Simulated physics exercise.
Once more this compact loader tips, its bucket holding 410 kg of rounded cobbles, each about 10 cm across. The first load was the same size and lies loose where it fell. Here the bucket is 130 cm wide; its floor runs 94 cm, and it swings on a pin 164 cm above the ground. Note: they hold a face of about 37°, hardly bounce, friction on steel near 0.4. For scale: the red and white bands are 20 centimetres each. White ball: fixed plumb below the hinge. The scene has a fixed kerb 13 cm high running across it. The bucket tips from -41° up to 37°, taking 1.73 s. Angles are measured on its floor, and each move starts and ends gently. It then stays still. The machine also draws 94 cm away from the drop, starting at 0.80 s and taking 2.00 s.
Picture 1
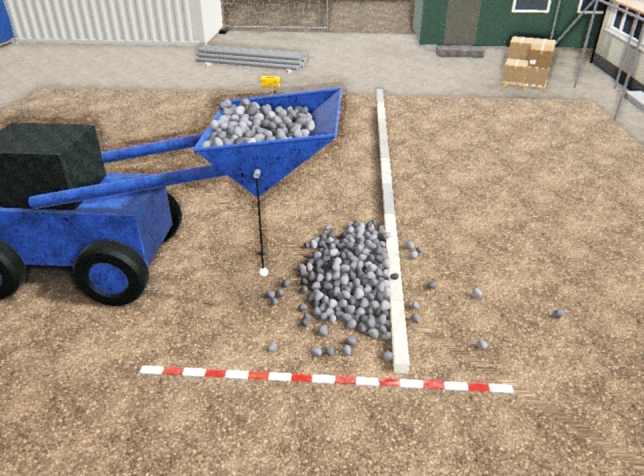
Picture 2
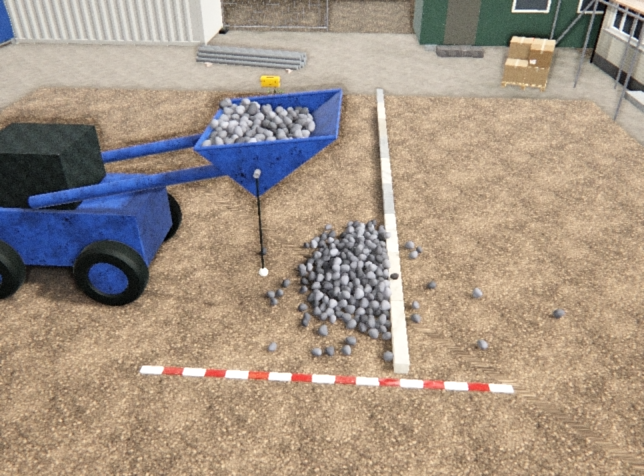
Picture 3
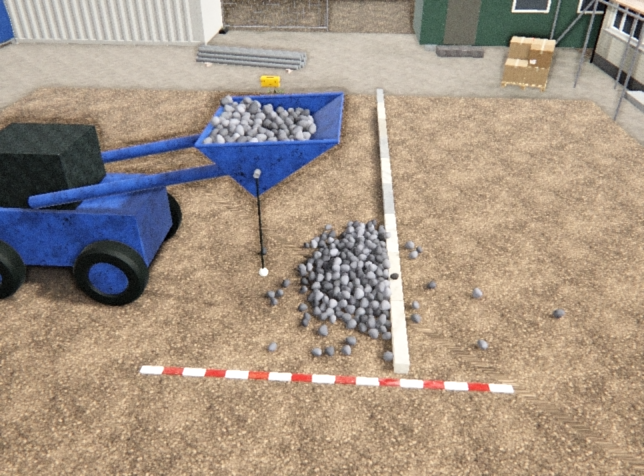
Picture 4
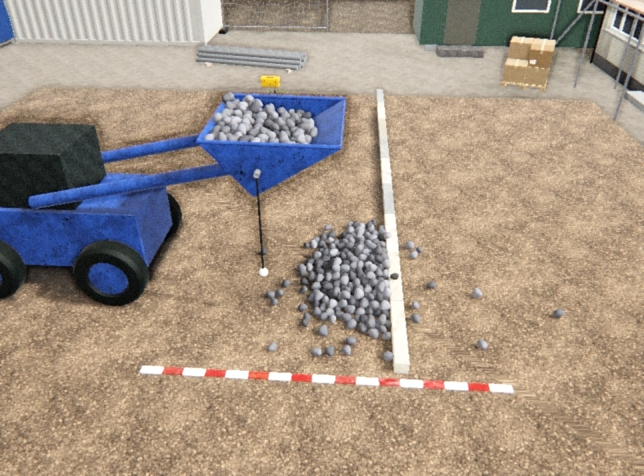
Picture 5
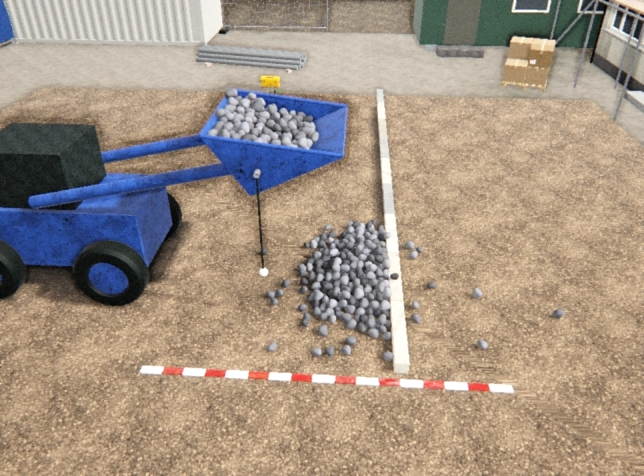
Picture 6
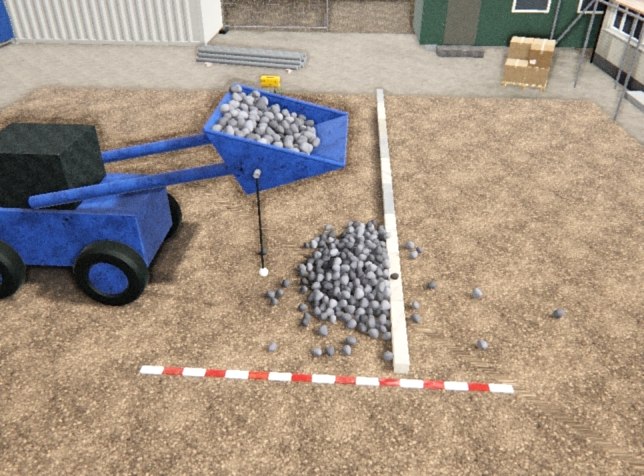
On a dirt yard, a blue loader held a bucket of grey stones near a loose pile lying against a pale kerb, and after a still moment the bucket slowly tilted forward a little.
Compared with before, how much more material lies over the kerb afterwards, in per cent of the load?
Some 0 per cent of a load more.
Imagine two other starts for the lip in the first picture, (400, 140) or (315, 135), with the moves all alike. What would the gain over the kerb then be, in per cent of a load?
Around 15 percent, then around 0 percent.
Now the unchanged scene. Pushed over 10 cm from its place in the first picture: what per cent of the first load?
Some 10 percent, give or take.
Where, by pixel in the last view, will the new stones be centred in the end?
In the last view, somewhere near (309, 268).
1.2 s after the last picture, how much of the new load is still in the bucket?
About 30 per cent.
Then, 0.7 s after the last picture the floor is at 25°; in per cent of one load, 99 in the bucket, 97 on this side of the kerb, 3 over the kerb; the foremost stones are at (448, 284).
Then, 1.2 s after the last picture the floor is at 37°; in per cent of one load, 28 in the bucket, 168 on this side of the kerb, 3 over the kerb; the foremost stones are at (448, 284).
Then, 2.7 s after the last picture the floor is at 37°; in per cent of one load, 0 in the bucket, 196 on this side of the kerb, 3 over the kerb; the foremost stones are at (448, 284).
Then, 5.5 s after the last picture the floor is at 37°; in per cent of one load, 0 in the bucket, 196 on this side of the kerb, 3 over the kerb; the foremost stones are at (448, 284). Net gain over the kerb, 0.
